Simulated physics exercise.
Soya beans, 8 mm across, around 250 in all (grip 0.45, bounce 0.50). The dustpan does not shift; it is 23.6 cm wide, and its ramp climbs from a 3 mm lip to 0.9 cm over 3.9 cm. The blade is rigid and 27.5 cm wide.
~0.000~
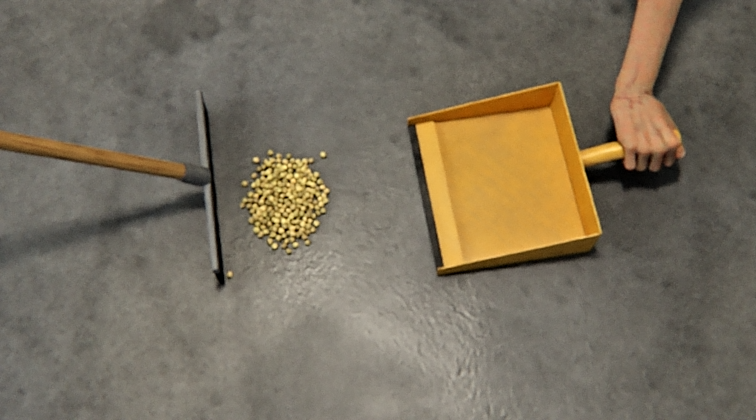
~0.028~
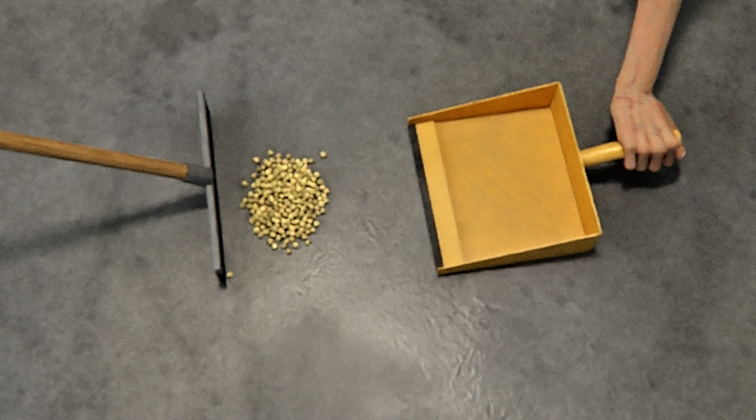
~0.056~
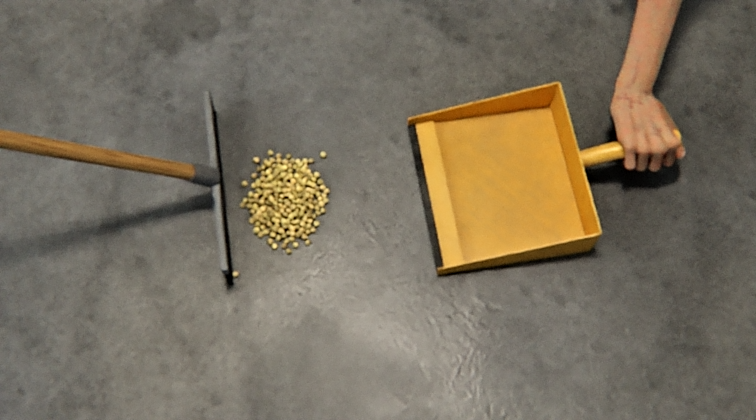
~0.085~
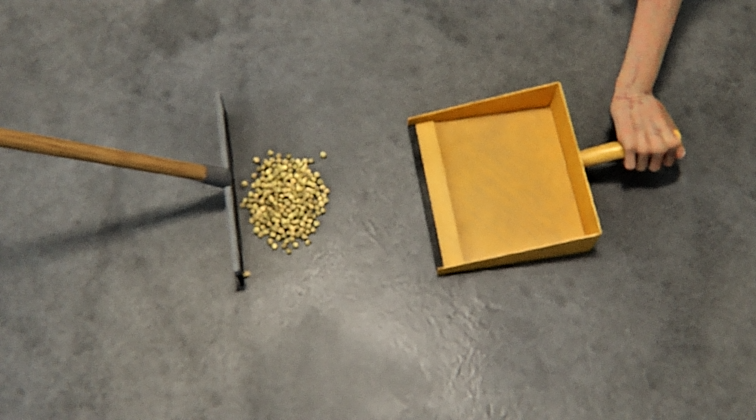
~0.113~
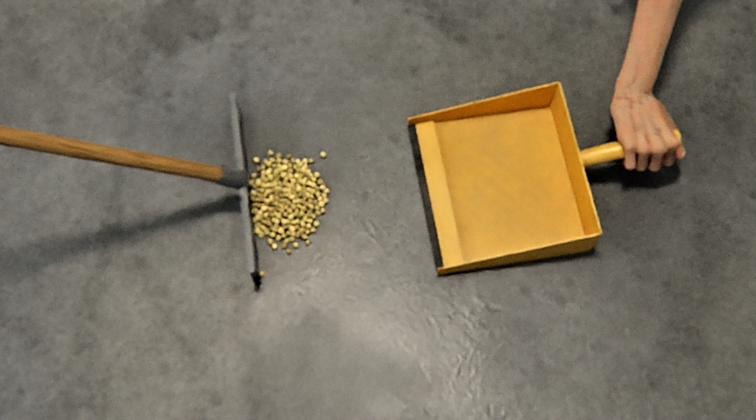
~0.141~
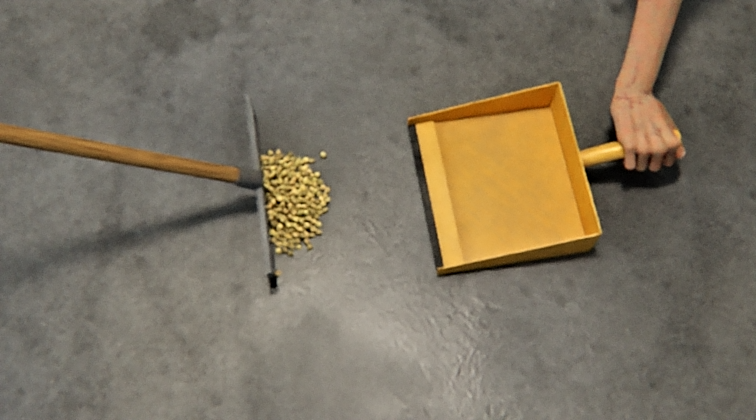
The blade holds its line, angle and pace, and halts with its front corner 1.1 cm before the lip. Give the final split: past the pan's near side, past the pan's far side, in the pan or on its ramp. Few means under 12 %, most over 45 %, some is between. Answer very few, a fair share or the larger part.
Past the pan's near side: Very few; past the pan's far side: Very few; in the pan or on its ramp: The larger part.
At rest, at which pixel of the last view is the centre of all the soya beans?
At about (472, 193).
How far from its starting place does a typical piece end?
About 26 cm.
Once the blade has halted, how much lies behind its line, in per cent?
Roughly 0 per cent.
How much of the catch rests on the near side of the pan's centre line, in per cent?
About 60 per cent.
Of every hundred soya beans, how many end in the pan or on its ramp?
Roughly 70 per cent.
After 0.29 s, middle of the blade 11 cm from the lip; 0 % over the lip, far side 5 %, near side 0 %.
After 0.39 s, middle of the blade 4 cm from the lip; 10 % over the lip, far side 10 %, near side 5 %.
Then, at 0.62 s, middle of the blade 1 cm from the lip; 75 % over the lip, far side 10 %, near side 5 %.
By 1.5 s all is still; near side 5 %, far side 10 %, pan 70 %, in front of the lip or behind the blade 20 %.
